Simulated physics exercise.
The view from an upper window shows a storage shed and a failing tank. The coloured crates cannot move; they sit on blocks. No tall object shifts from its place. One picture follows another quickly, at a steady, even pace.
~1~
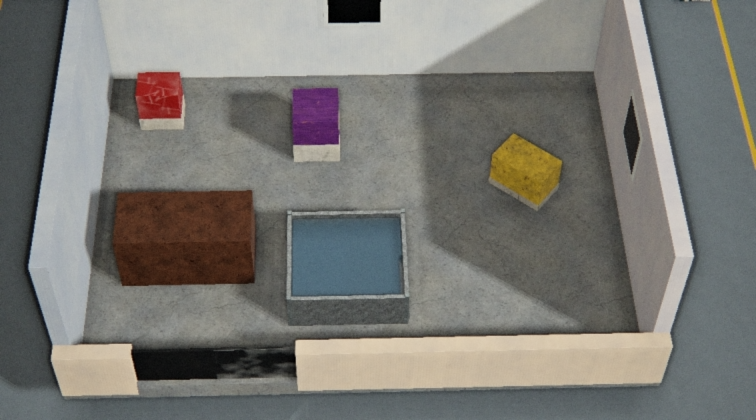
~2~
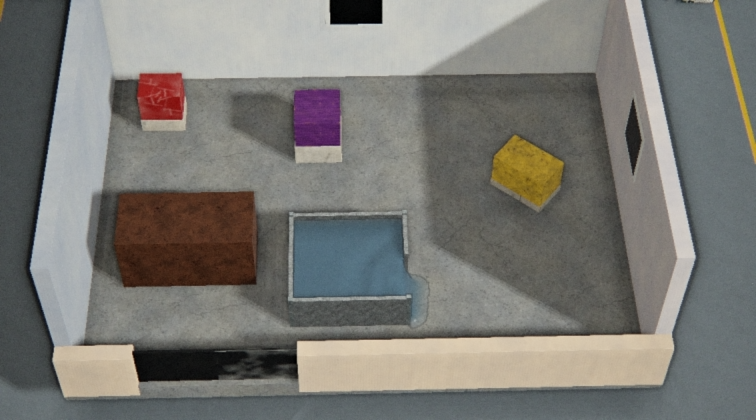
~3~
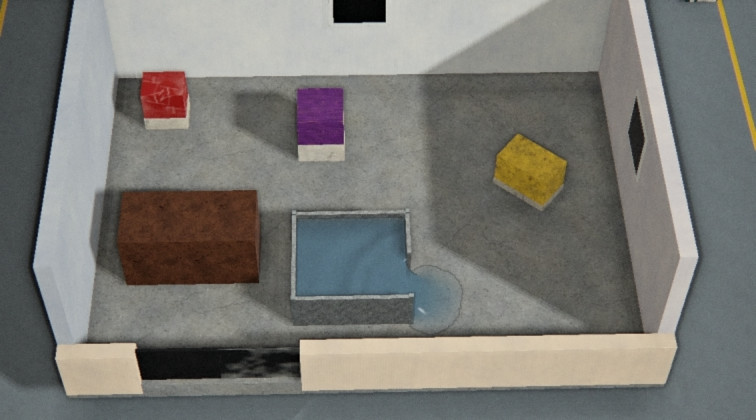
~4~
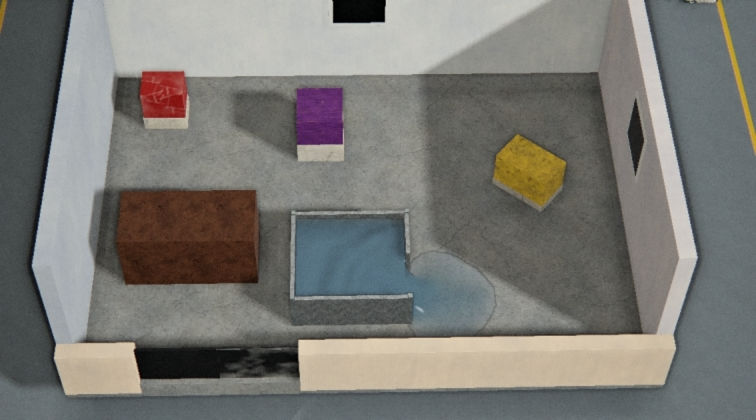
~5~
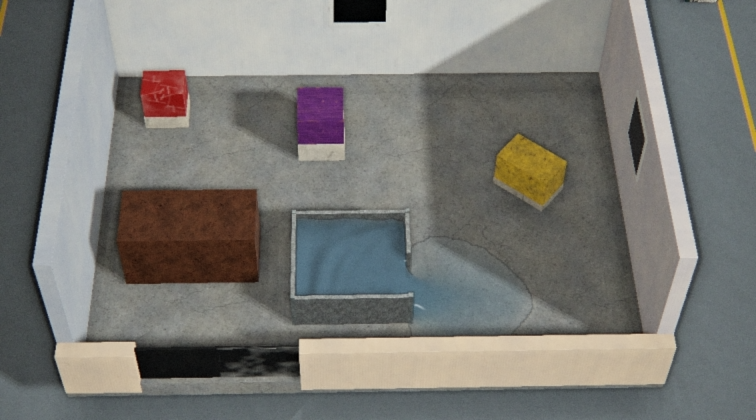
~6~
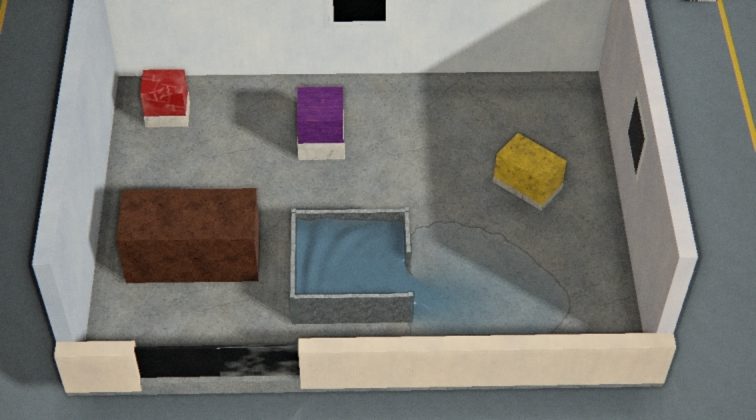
A gray-walled tank of still blue water stood in a roofless room among brown, purple, red and yellow blocks, then its right side opened and water poured out, spreading rightward across the floor.
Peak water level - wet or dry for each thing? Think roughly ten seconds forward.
The yellow crate is touched by water; the purple crate remains untouched by water; the red crate remains untouched by water.
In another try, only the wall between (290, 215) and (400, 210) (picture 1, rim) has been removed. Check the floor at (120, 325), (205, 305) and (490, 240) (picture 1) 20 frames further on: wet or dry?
Okay, the first is left untouched, the next is left untouched, and the last is left untouched.
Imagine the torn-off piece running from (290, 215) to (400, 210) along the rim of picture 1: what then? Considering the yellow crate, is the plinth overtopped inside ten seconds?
Yellow: Not flooded.
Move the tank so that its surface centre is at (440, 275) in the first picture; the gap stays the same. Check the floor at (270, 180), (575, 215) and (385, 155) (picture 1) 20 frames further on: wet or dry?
As listed: No water, under water, clear.
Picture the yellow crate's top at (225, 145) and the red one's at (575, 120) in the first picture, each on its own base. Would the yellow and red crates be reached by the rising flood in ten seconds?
In ten seconds the yellow crate is never reached and the red crate is never reached.
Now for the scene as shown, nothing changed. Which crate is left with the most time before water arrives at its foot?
My pick is the red crate.
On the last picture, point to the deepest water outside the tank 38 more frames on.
Roughly at (596, 82).
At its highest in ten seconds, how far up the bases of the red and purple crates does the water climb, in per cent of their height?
Roughly 30 and 20 per cent respectively.
A moment on, water covers 20 % of the floor; the yellow crate water round its plinth, the purple crate not reached, the red crate not reached.
Next, water covers 25 % of the floor; the yellow crate water round its plinth, the purple crate not reached, the red crate not reached.
Then, water covers 30 % of the floor; the yellow crate water round its plinth, the purple crate not reached, the red crate not reached.
Later, water covers 45 % of the floor; the yellow crate water round its plinth, the purple crate not reached, the red crate not reached.
In the end, water covers 75 % of the floor; the yellow crate was topped, the purple crate stayed above the water, the red crate stayed above the water.
